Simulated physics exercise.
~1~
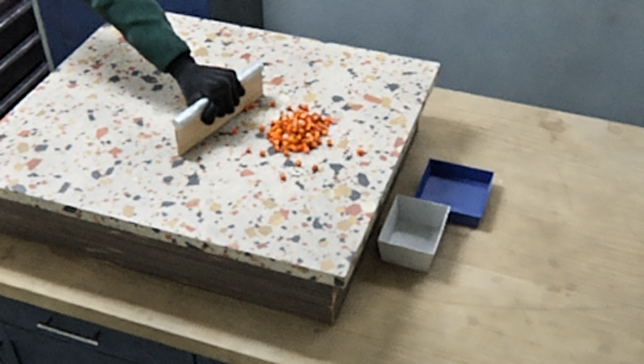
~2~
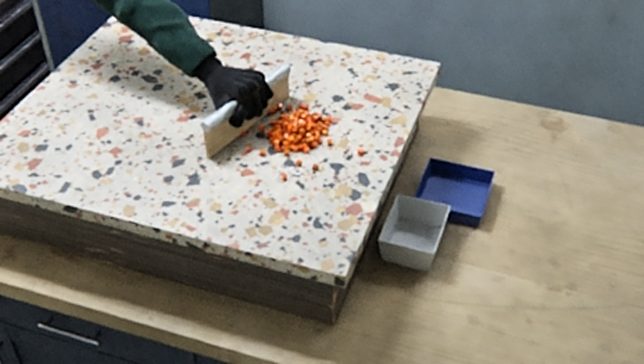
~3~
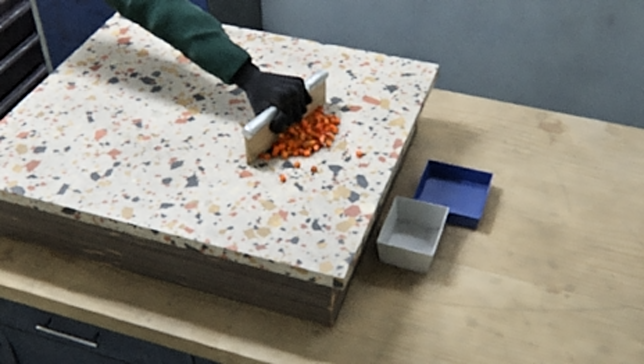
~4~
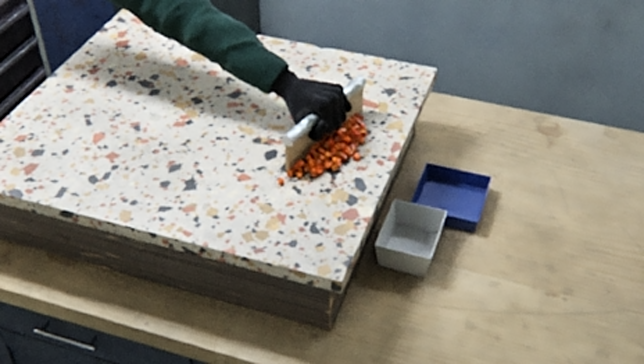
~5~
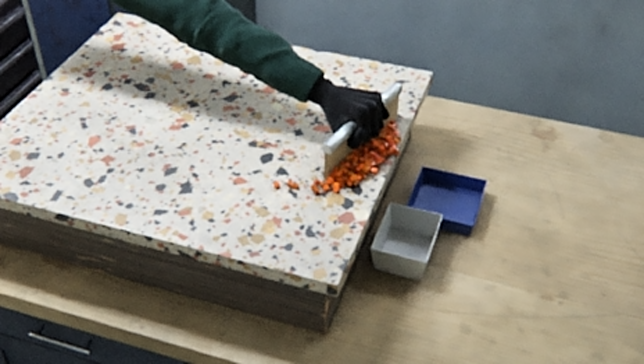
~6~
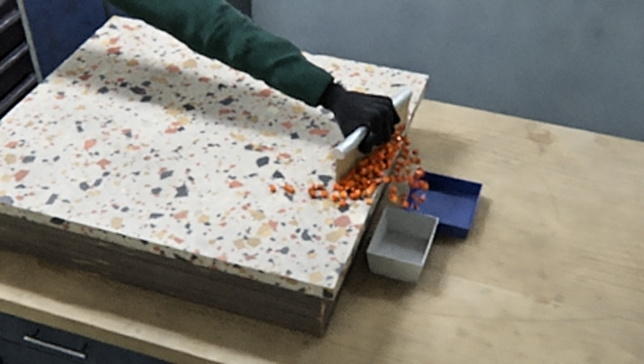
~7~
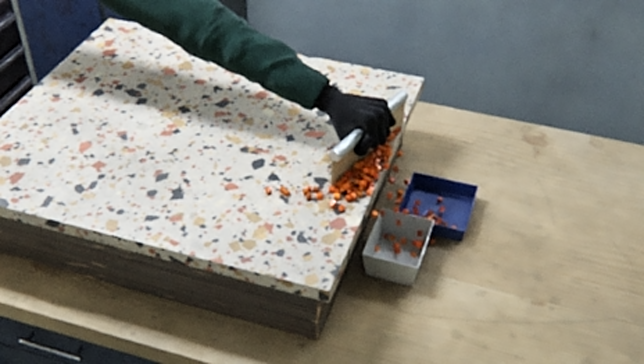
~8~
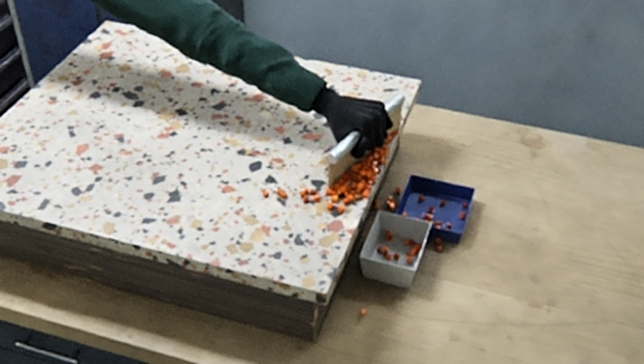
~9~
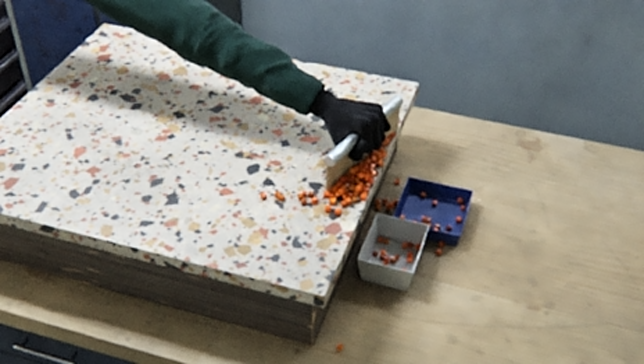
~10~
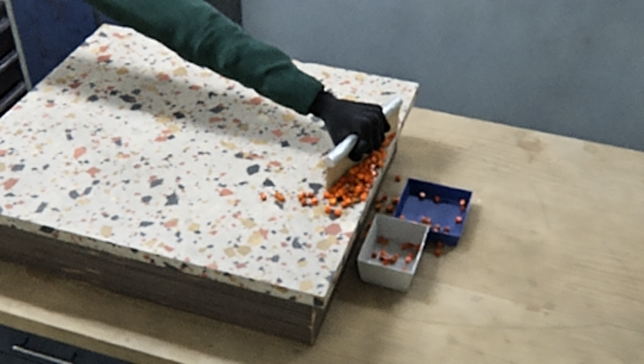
A gloved hand scrapes orange pieces rightward; some fall into or around two tins, most remaining.
